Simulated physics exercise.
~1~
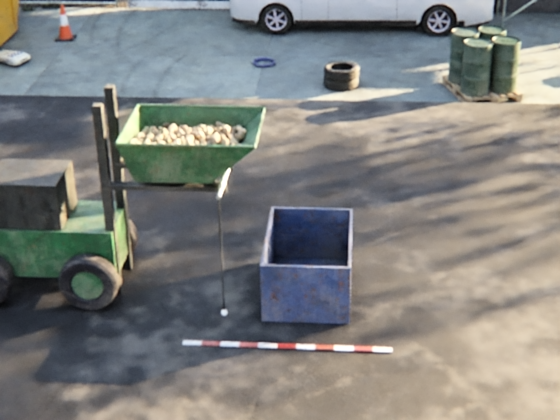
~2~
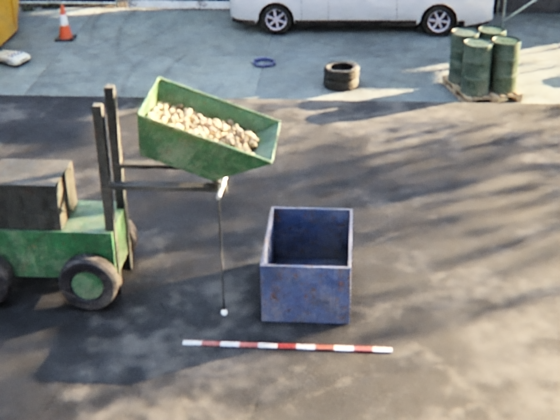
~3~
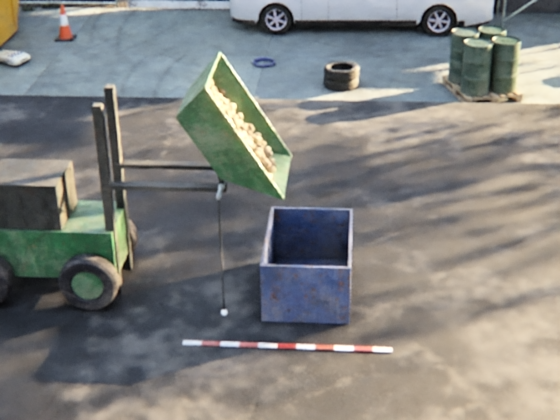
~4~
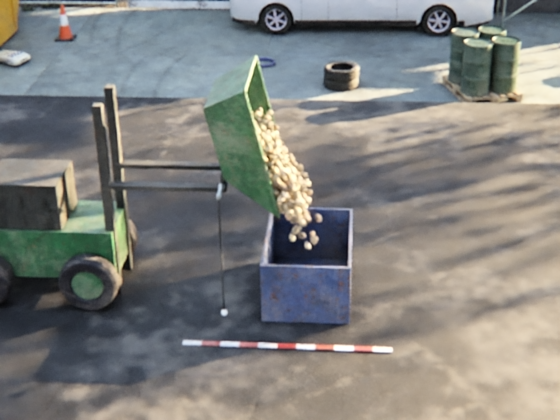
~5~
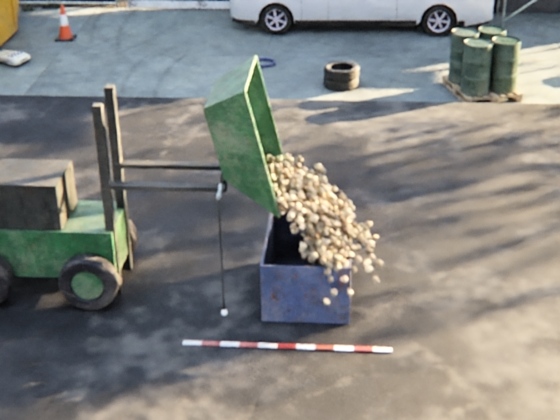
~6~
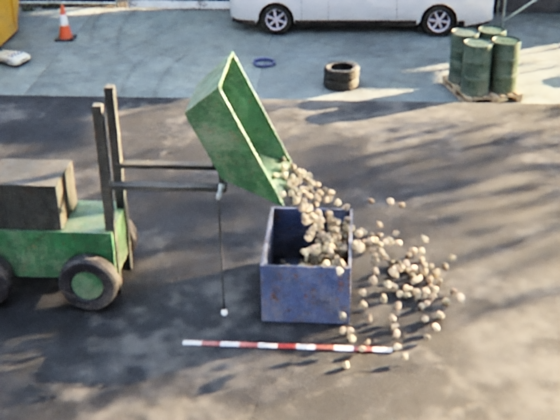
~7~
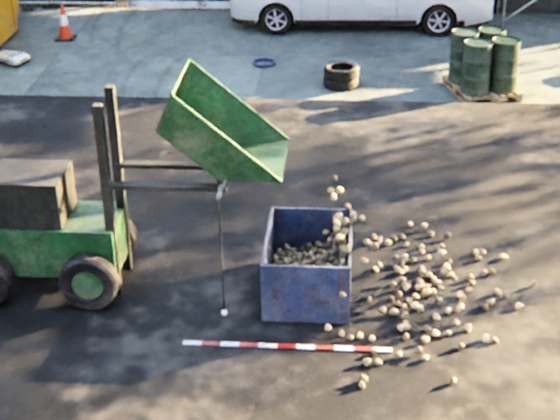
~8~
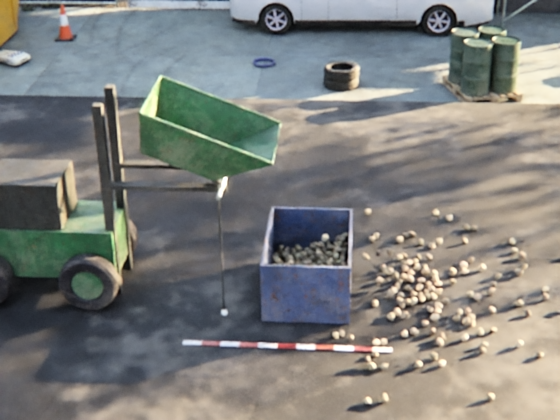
A green skip on a fork truck tipped steeply to the right and poured its pale stones toward a blue bin, many landing inside while others spilled over and scattered across the ground beyond, before the emptied skip swung most of the way back.
